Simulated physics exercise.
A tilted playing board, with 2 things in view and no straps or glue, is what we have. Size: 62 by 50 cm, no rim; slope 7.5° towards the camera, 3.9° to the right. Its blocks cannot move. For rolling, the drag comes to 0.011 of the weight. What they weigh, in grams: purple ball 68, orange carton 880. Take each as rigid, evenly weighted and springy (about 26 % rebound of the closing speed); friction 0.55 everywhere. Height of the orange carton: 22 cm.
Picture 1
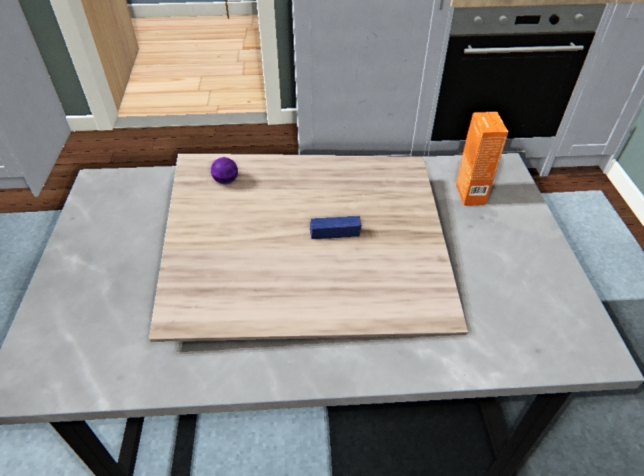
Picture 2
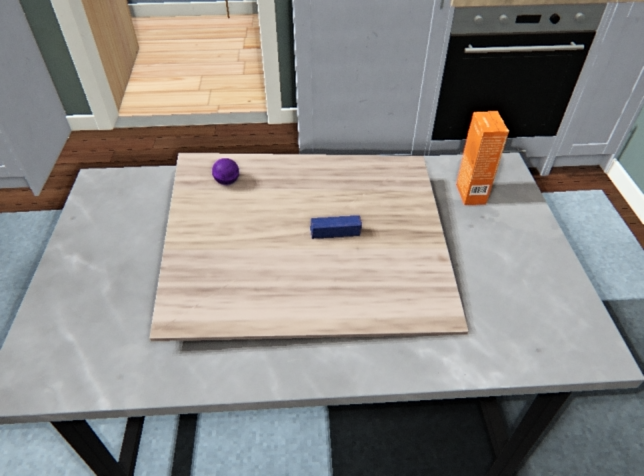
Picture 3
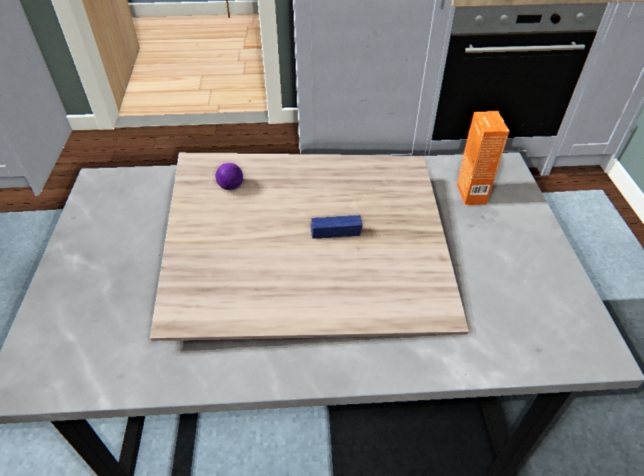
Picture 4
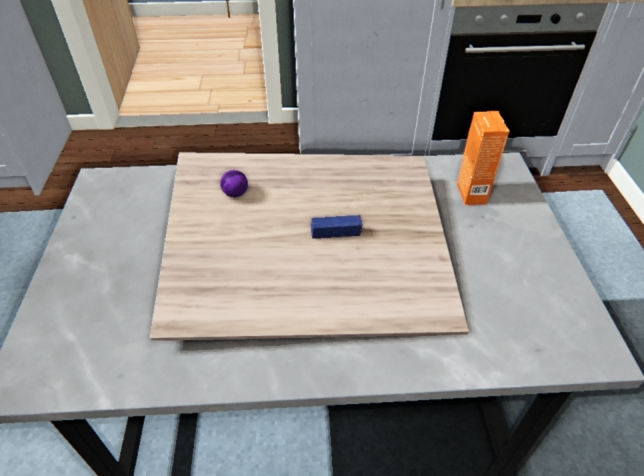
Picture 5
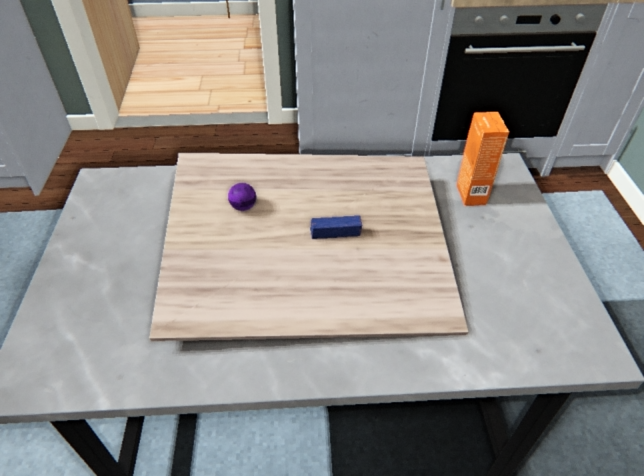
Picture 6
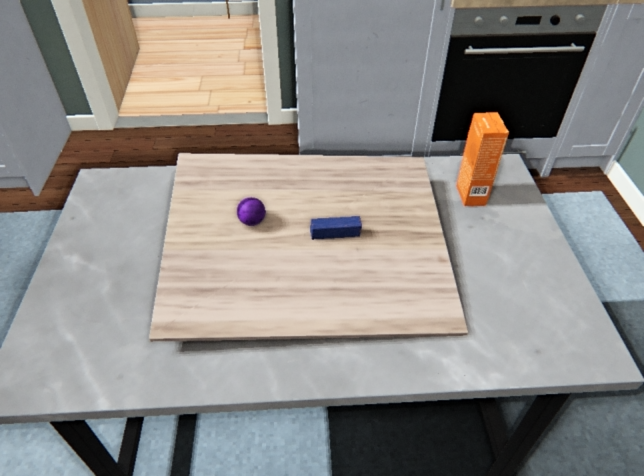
At first, a purple ball sits near the back left corner of a wooden board on a gray table, with a dark blue block near the middle and an orange carton to the right. The ball rolls slowly, then faster, toward the camera and slightly right, while the block and carton stay still.
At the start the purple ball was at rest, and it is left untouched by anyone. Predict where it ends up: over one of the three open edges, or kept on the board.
Result: Front drop.
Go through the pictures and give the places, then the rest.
In the first frame, 41 cm of board to the near edge; purple ball (225, 171); orange carton (480, 161).
In the second frame, 41 cm of board to the near edge; purple ball (226, 172); orange carton (480, 160).
In the third frame, 39 cm of board to the near edge; purple ball (229, 176); orange carton (481, 160).
In the fourth frame, 37 cm of board to the near edge; purple ball (234, 184); orange carton (481, 160).
In the fifth frame, 33 cm of board to the near edge; purple ball (242, 197); orange carton (480, 161).
In the sixth frame, 29 cm of board to the near edge; purple ball (251, 211); orange carton (480, 162).
Then, 0.30 s after the last picture, 11 cm of board to the near edge; purple ball near (294, 279).
Then, 0.50 s after the last picture, it has gone over the near edge; purple ball near (341, 356).
Then, 0.80 s after the last picture, it has gone over the near edge.
By the end, it has gone over the near edge; orange carton in place, give or take 8 cm.
